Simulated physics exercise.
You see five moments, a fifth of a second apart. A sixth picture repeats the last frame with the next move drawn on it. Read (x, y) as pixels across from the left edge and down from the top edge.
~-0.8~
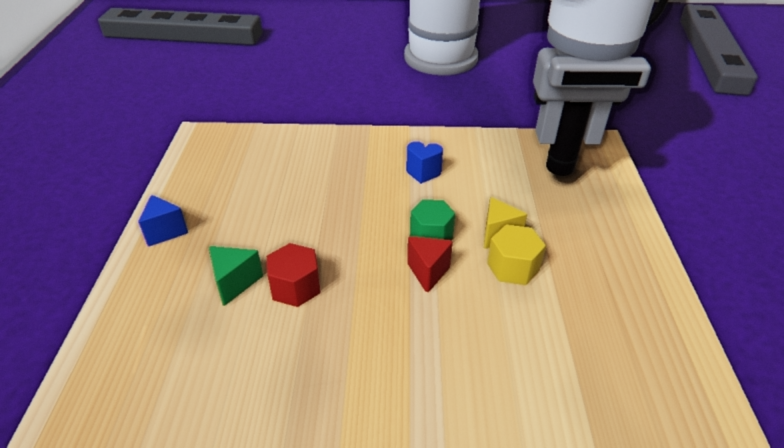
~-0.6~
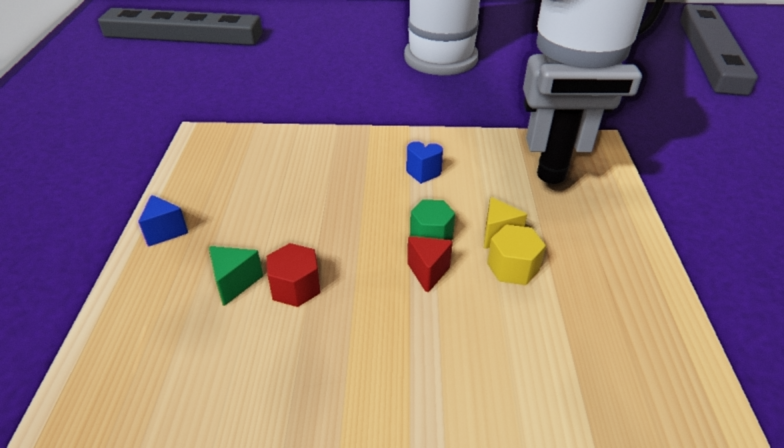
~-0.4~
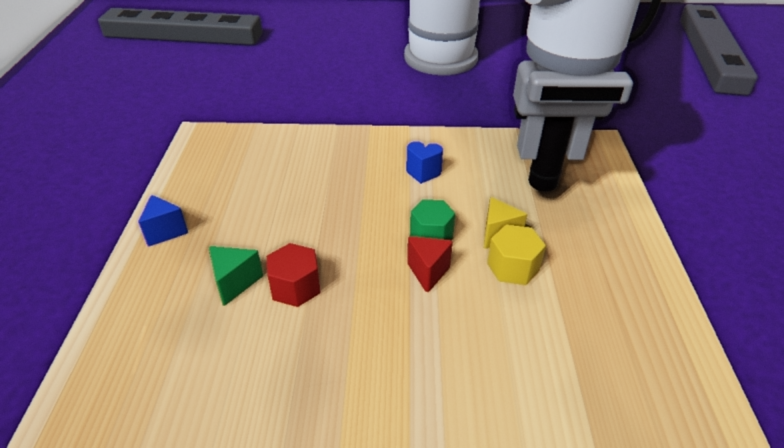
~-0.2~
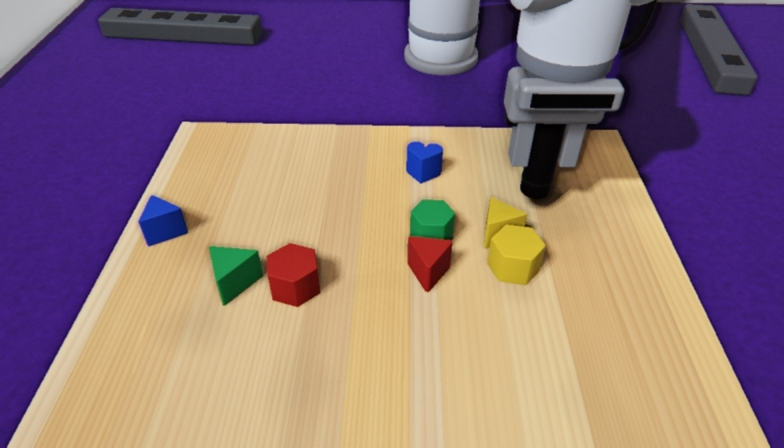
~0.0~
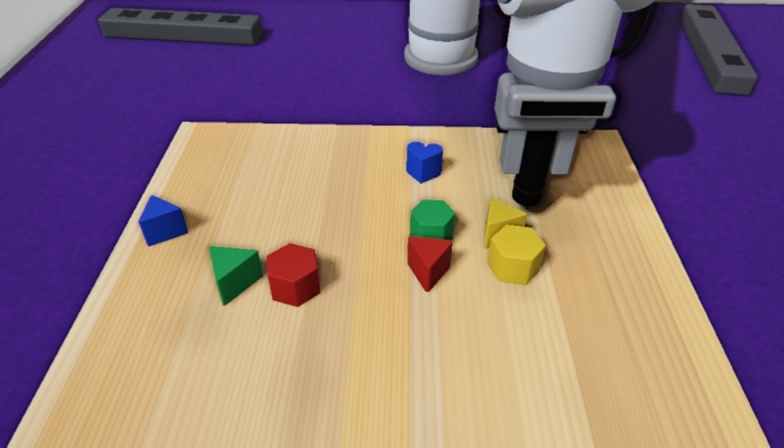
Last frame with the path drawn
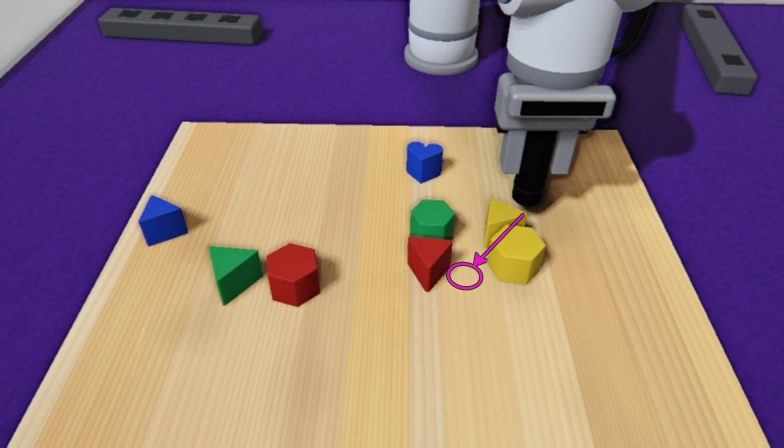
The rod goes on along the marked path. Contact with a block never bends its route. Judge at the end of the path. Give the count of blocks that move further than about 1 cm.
It should be three or more, as far as I can tell.
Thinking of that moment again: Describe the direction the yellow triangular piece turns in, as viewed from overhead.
Spin direction: Clockwise.
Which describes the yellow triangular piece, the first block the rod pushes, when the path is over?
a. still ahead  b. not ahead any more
My pick is a.
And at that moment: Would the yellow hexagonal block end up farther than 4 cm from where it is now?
I expect not.
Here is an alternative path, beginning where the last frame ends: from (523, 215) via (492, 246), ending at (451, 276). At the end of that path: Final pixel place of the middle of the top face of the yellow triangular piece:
Near (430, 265).
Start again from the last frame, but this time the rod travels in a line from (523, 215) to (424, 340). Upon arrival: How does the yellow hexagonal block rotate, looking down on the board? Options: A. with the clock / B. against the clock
The answer is B.
Drawn move, from (523, 215) to (465, 276).
The first path, step by step. One third of the way, rod at (508, 217); yellow triangular piece at (487, 220).
Two thirds of the way, rod at (488, 237); red triangular piece at (425, 248); yellow triangular piece at (462, 238); yellow hexagonal block at (515, 253), turned 50° anticlockwise.
At the end, rod at (467, 259); red triangular piece at (415, 248); green hexagonal block still; yellow triangular piece at (440, 259), turned 25° clockwise; yellow hexagonal block at (516, 257), turned 60° anticlockwise.
